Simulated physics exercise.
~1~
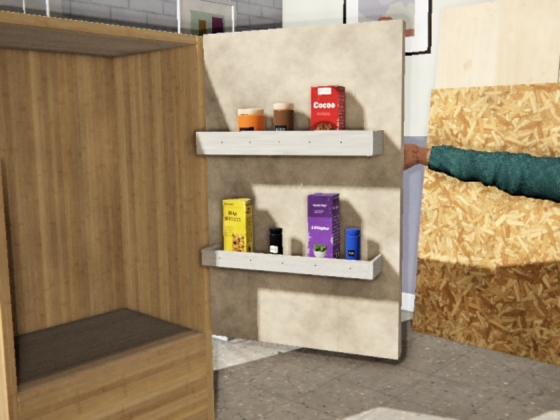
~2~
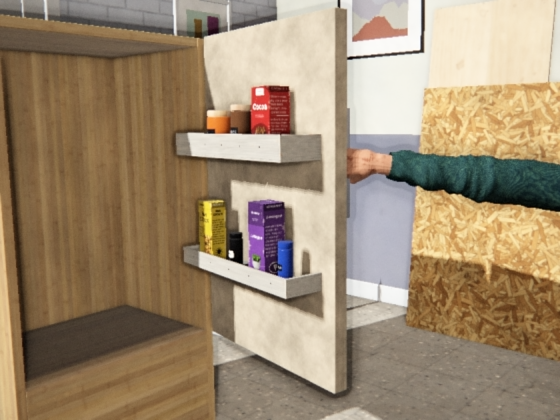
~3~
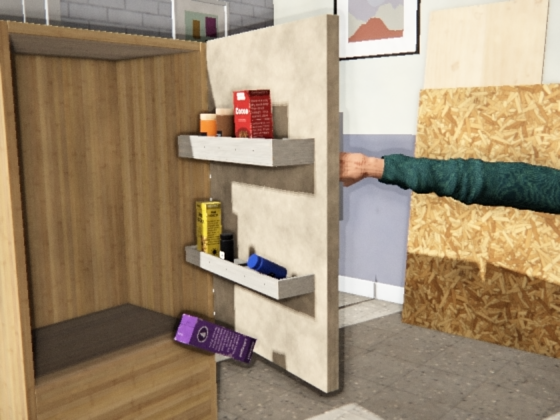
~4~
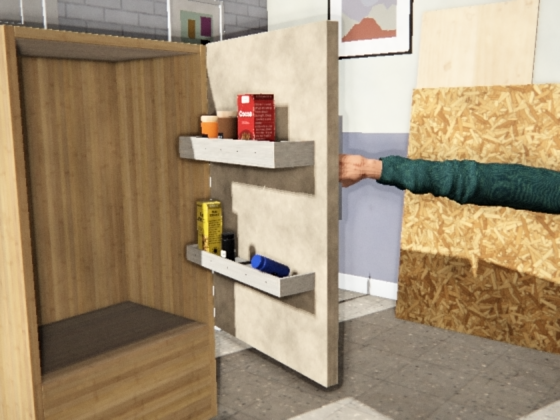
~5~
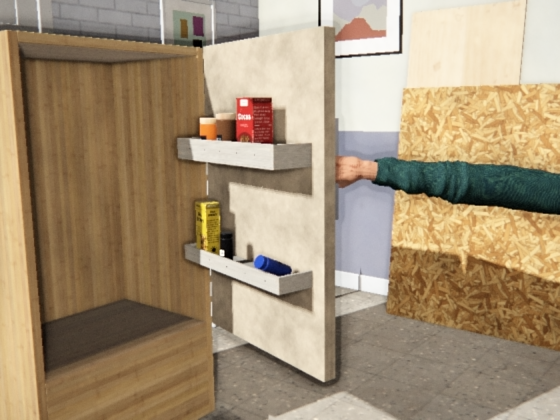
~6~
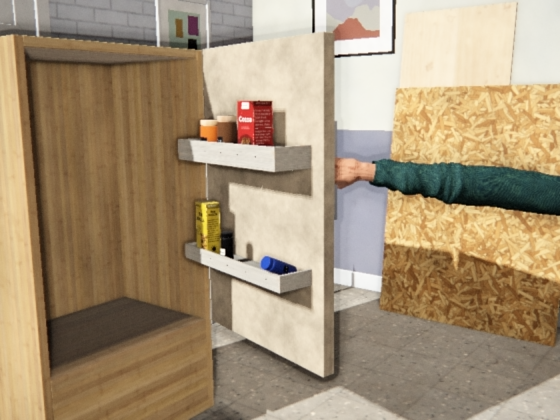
A hand stops the swinging cupboard door, and a purple carton falls out while a blue shaker tips over.
